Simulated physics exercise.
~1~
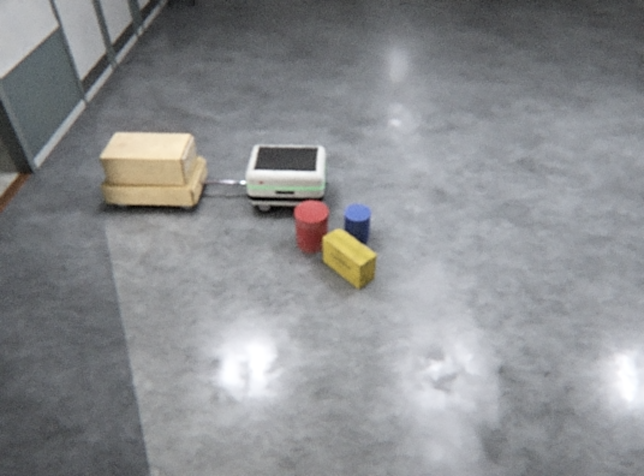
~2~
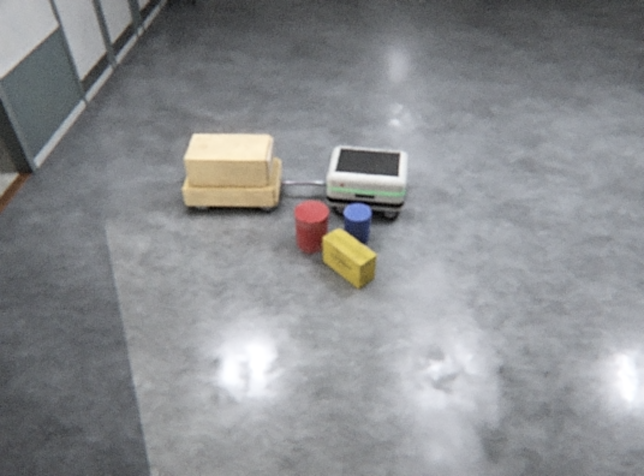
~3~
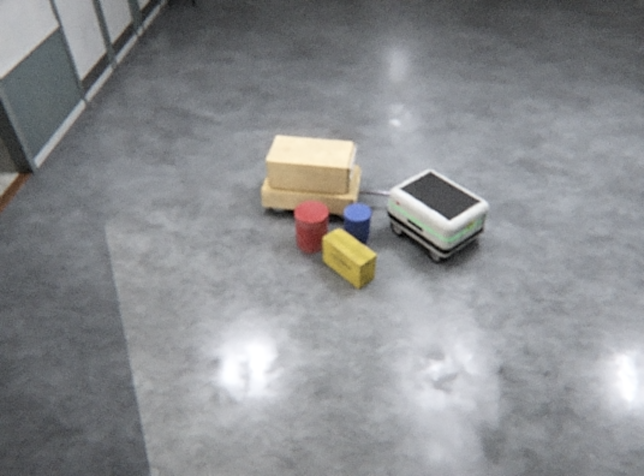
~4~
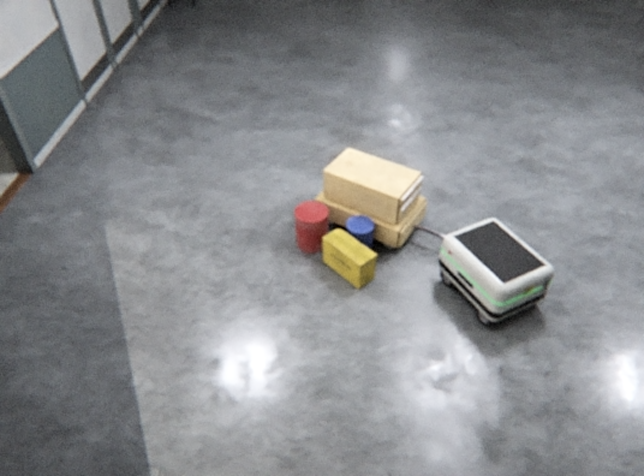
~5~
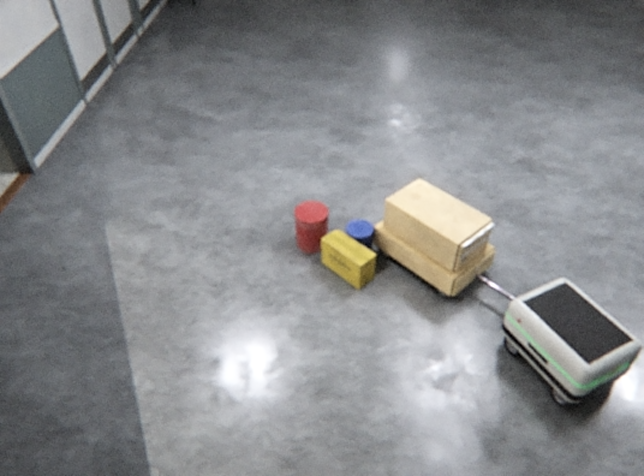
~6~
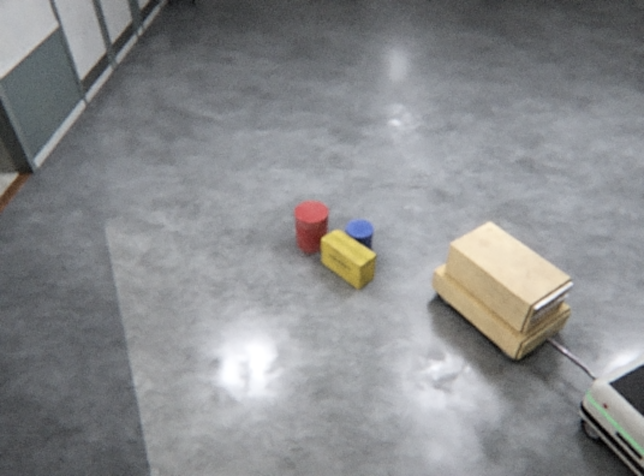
A robot tug pulls a cart rightward past three items, nudging the upright blue pail slightly.
